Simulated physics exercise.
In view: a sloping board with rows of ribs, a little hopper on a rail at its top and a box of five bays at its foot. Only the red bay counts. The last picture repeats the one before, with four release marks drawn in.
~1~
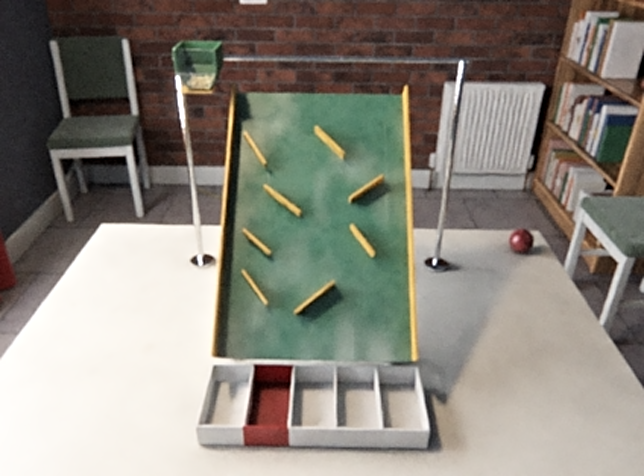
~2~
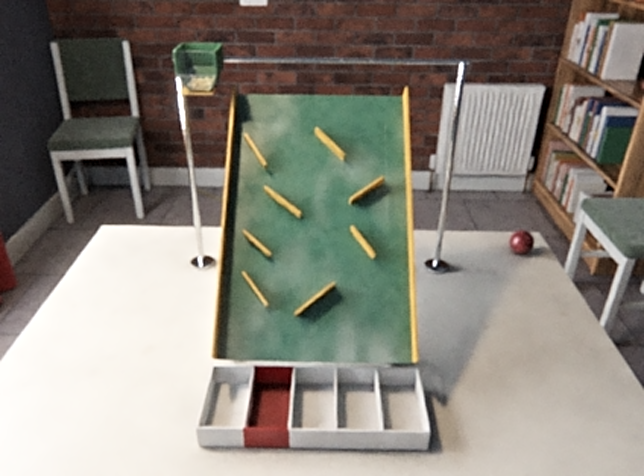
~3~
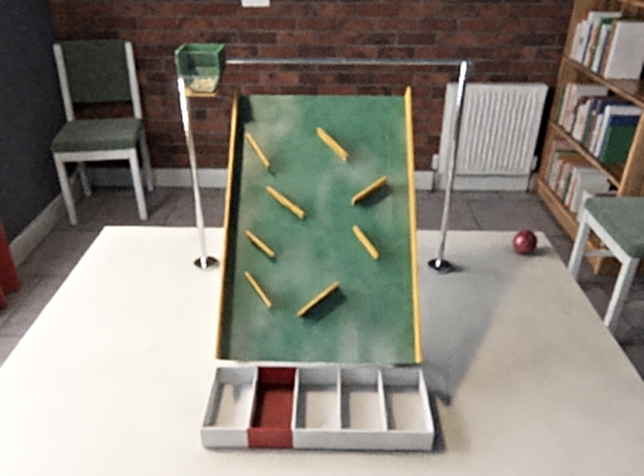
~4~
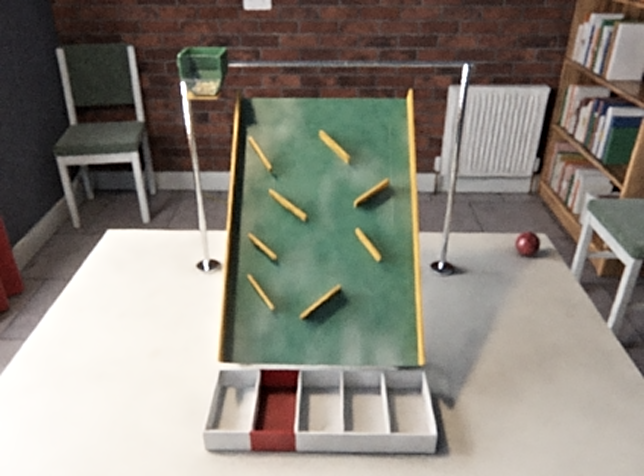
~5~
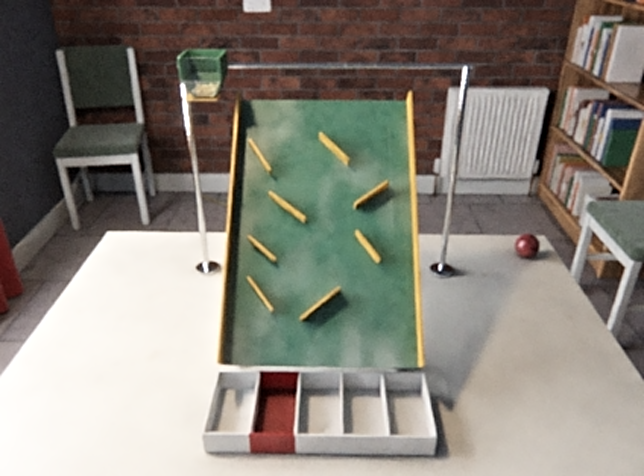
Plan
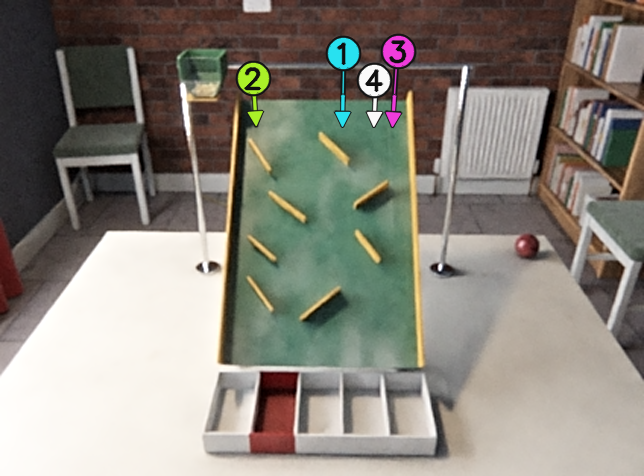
A sloping green board with slanted yellow ribs stood above a box of white bays and one red one, a small green hopper at its upper left, and nothing moved except the slightly shifting view.
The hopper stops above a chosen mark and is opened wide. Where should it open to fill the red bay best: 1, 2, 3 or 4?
The answer is mark 1.
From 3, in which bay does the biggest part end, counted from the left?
It is the fifth one.
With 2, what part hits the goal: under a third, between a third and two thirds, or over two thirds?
Under a third.
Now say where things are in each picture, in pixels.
Hopper at (203, 80), soya beans, door shut, in the first picture.
Ribs (245, 134) to (265, 164), (316, 127) to (344, 154), (265, 187) to (300, 213), in the second picture.
Ribs (354, 199) to (386, 177), (246, 231) to (273, 254), (355, 226) to (378, 255), in the third picture.
Ribs (248, 275) to (272, 307), (301, 316) to (340, 285), in the fourth picture.
Red bay at (272, 442), number 2 of 5 from the left, in the fifth picture.
On the marked copy, mark 1 meets the board at (342, 121); mark 2 meets the board at (255, 120); mark 3 meets the board at (392, 121); mark 4 meets the board at (374, 121).
With 1, about a third in the red bay, about two thirds in other bays.
With 2, a small part in the red bay, most in other bays, a small part outside the box.
With 3, a small part in the red bay, most in other bays, a small part outside the box.
With 4, about a quarter in the red bay, most in other bays, a stray few outside the box.
